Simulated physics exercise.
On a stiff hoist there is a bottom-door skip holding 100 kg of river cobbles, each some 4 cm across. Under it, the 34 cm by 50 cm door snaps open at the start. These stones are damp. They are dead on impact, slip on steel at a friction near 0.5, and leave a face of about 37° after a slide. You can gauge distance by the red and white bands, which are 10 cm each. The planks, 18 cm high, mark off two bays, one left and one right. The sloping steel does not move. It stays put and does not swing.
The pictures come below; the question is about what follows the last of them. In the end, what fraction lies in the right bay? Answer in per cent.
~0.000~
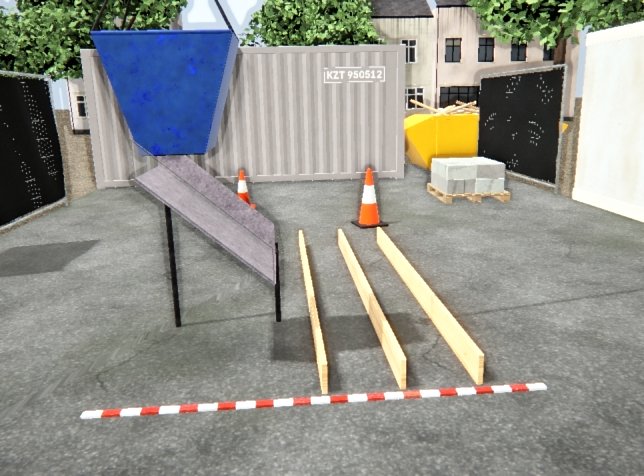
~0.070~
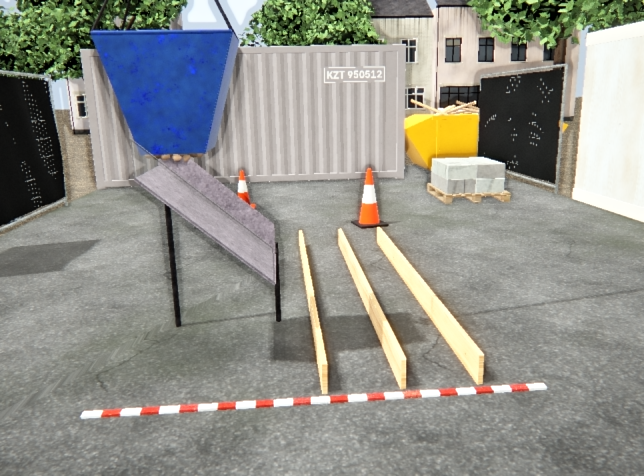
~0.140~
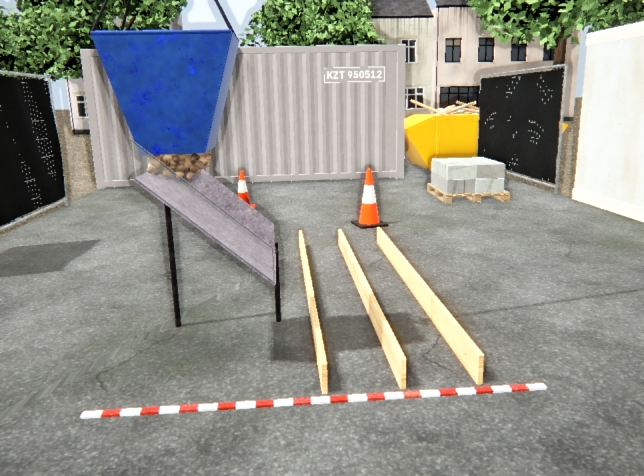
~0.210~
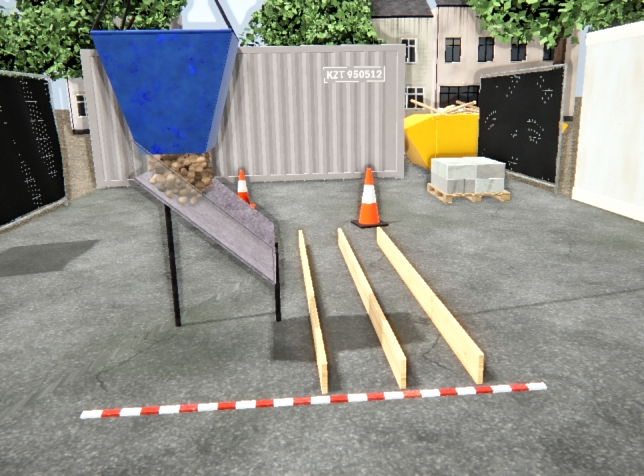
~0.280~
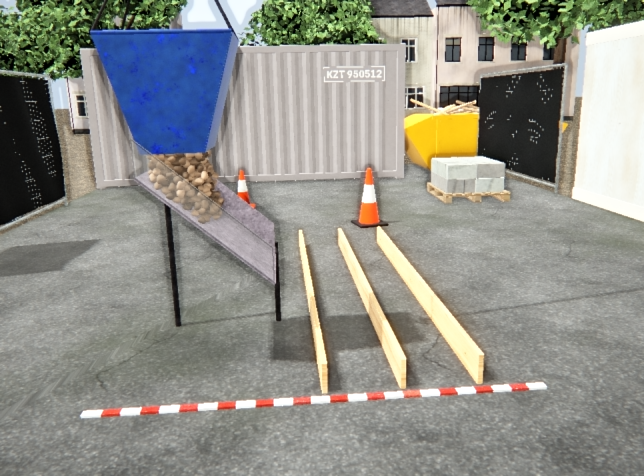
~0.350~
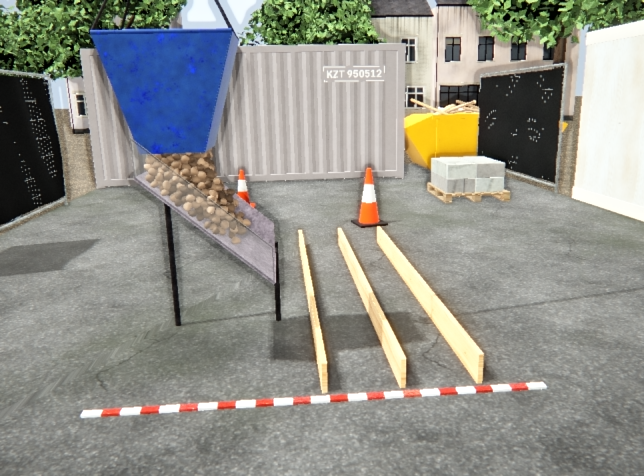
Around 0 %.
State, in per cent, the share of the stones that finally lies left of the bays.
Roughly 10 per cent.
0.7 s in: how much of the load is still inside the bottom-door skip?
Around 0 per cent is yet inside.
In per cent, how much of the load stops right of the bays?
Roughly 0 in every hundred.
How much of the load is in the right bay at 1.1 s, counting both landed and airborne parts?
Share: Around 0 %.
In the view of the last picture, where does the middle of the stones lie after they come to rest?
Centre at rest: Around (348, 335).
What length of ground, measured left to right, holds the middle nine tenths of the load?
Horizontal spread approx 50 cm.
After 0.7 s, 0 % in the bottom-door skip, 59 % on the steel, 24 % falling or lying left of the bays, 17 % falling or lying in the left bay; the stones farthest right are at (372, 337).
After 1.1 s, 0 % in the bottom-door skip, 8 % on the steel, 19 % falling or lying left of the bays, 74 % falling or lying in the left bay; the stones farthest right are at (379, 331).
After 1.7 s, 0 % in the bottom-door skip, 9 % falling or lying left of the bays, 91 % falling or lying in the left bay; the stones farthest right are at (390, 335).
After 2.6 s, 0 % in the bottom-door skip, 9 % falling or lying left of the bays, 91 % falling or lying in the left bay; the stones farthest right are at (395, 340).
After 4.5 s, 0 % in the bottom-door skip, 9 % left of the bays, 91 % in the left bay; the stones farthest right are at (395, 340).
